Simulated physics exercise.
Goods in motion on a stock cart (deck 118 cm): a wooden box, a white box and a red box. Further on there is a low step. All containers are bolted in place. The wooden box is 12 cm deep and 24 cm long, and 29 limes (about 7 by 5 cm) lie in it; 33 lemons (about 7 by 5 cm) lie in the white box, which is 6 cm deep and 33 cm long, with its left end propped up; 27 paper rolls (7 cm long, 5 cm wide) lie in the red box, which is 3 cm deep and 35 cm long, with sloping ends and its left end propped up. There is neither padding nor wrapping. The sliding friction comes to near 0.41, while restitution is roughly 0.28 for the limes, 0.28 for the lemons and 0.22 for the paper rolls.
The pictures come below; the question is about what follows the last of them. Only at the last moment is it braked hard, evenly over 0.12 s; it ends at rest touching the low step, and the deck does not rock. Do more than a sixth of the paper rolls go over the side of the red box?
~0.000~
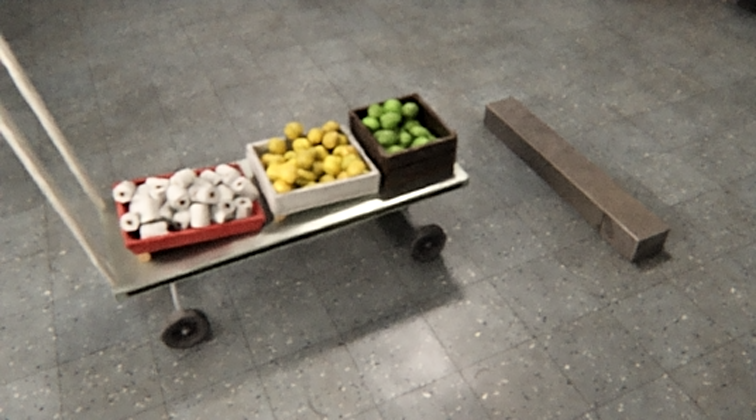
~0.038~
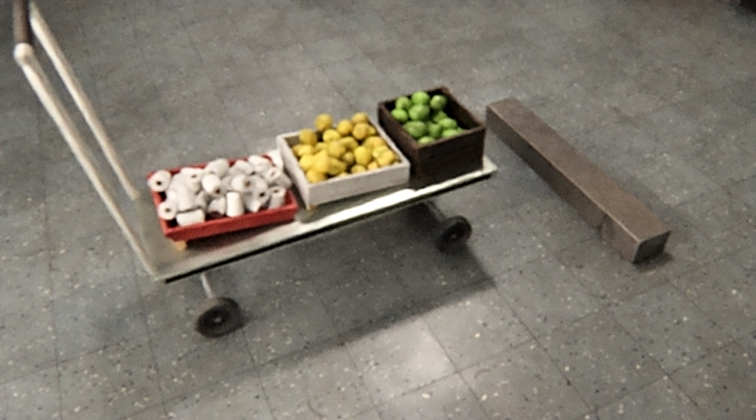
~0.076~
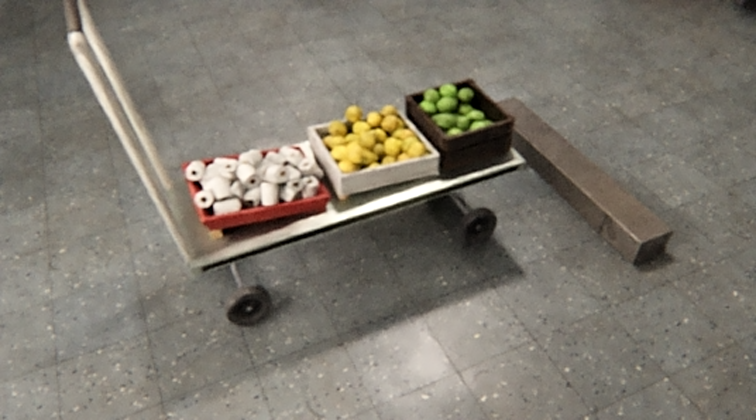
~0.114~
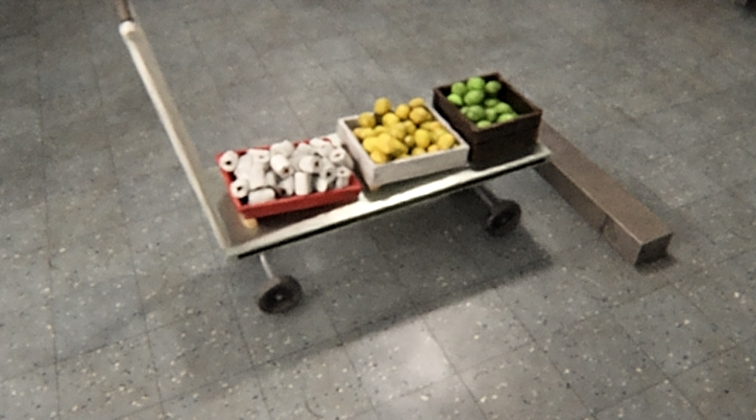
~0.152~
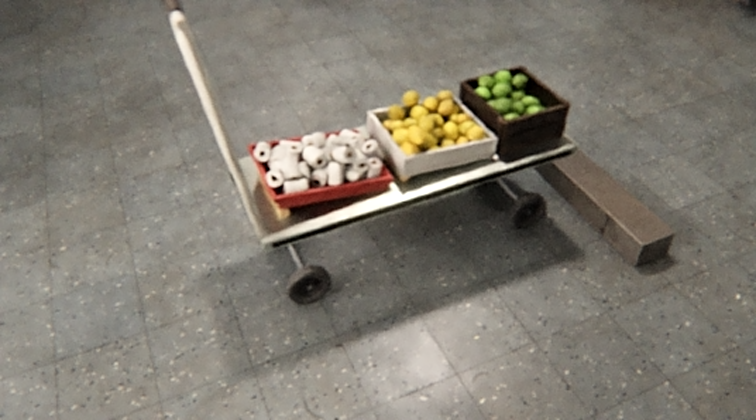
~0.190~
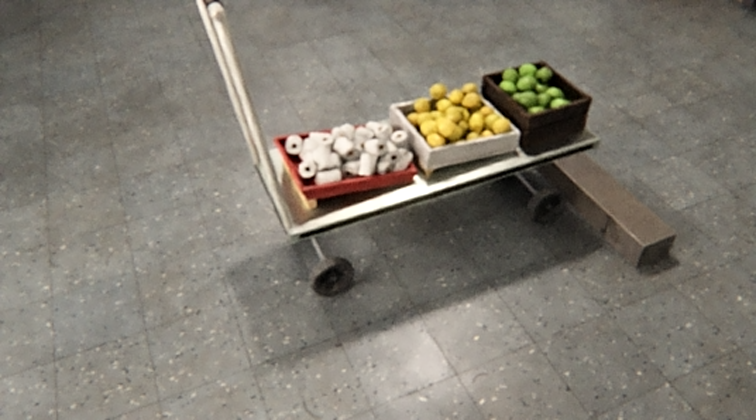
Yes.
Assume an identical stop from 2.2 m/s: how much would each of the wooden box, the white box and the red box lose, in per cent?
Then wooden box 0, white box 10, red box 20 per cent.
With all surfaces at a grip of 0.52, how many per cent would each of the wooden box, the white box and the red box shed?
You'd see wooden box shed 20 percent, white box shed 10 percent, and red box shed 30 percent.
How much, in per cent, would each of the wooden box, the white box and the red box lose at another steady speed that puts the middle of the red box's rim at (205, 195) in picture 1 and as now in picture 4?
Wooden box 0 %, white box 10 %, red box 30 %.
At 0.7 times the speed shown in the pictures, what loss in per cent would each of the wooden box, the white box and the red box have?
Wooden box 0, white box 10, red box 20 per cent.
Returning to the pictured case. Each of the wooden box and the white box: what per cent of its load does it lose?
I'd estimate wooden box near 5 and white box near 15 per cent.
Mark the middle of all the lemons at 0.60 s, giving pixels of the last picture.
Around (491, 114).
After 0.25 s, the wooden box has all 29, the white box is down by 1 of 33 and the red box has all 27.
After 0.37 s, the wooden box is down by 2 of 29, the white box is down by 3 of 33 and the red box is down by 5 of 27.
After 0.60 s, the wooden box is down by 2 of 29, the white box is down by 4 of 33 and the red box is down by 7 of 27.
Final count (at 1.10 s), the wooden box is down by 2 of 29, the white box is down by 5 of 33 and the red box is down by 7 of 27. Asked share, 7 of 27, 26 per cent.
